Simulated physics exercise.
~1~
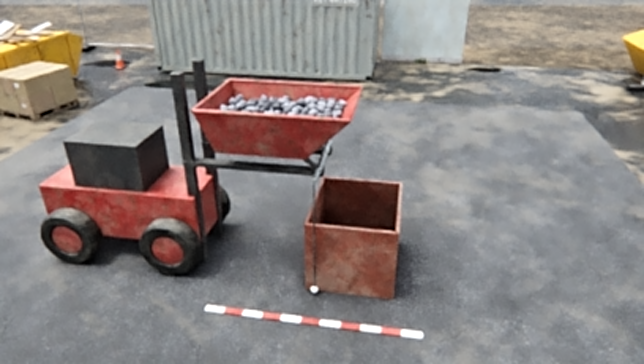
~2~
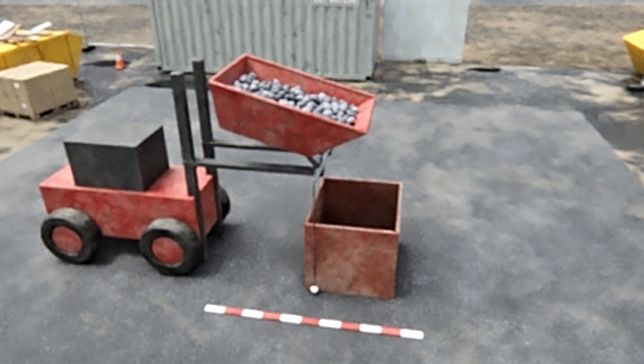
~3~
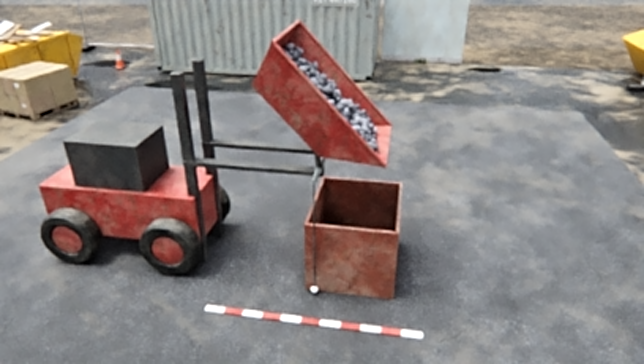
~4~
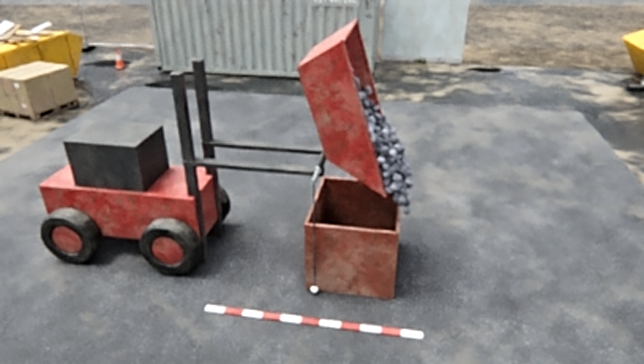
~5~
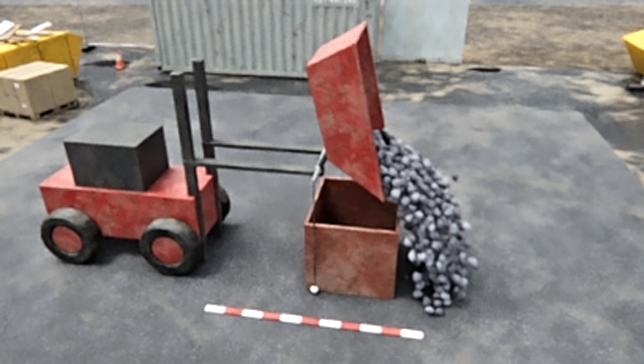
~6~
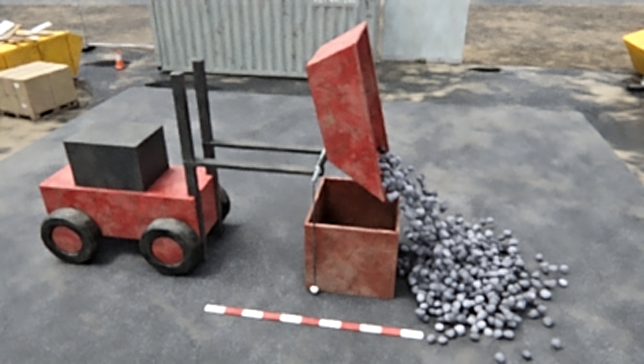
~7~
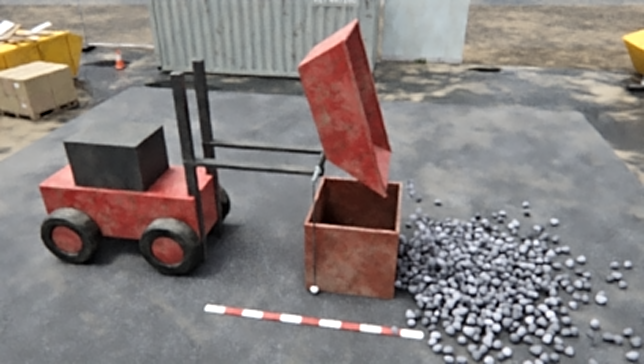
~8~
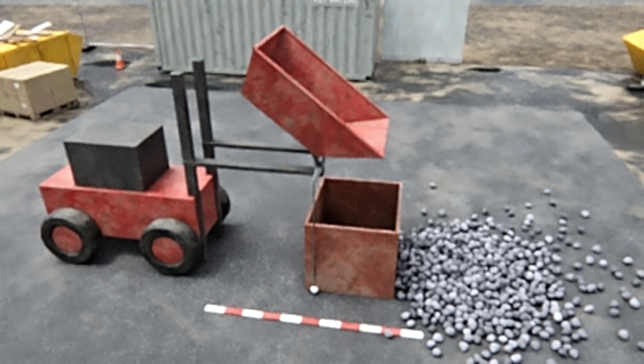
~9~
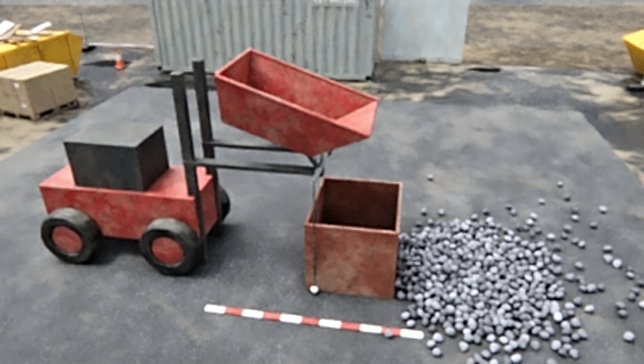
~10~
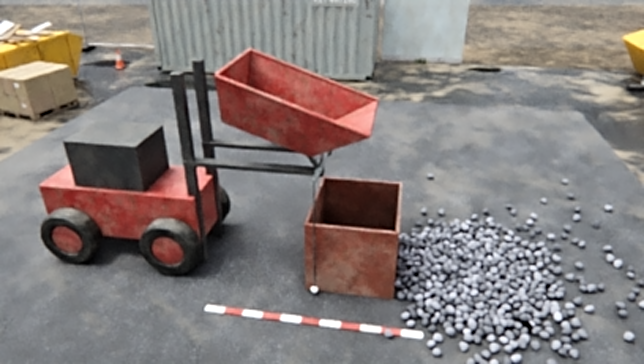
On a dark paved yard with a pale shipping container behind, a small red fork truck holds up a red skip of grey stones beside an open rusty bin, a striped staff lying in front. The skip tips steadily to the right, its stones sliding towards the lower lip. When it stands almost upright, they pour out past the bin and land on the ground to its right, spreading into a wide heap. Emptied, the skip swings back and stops at a slight tilt. The stones lie scattered beside the bin, with none seen inside it.
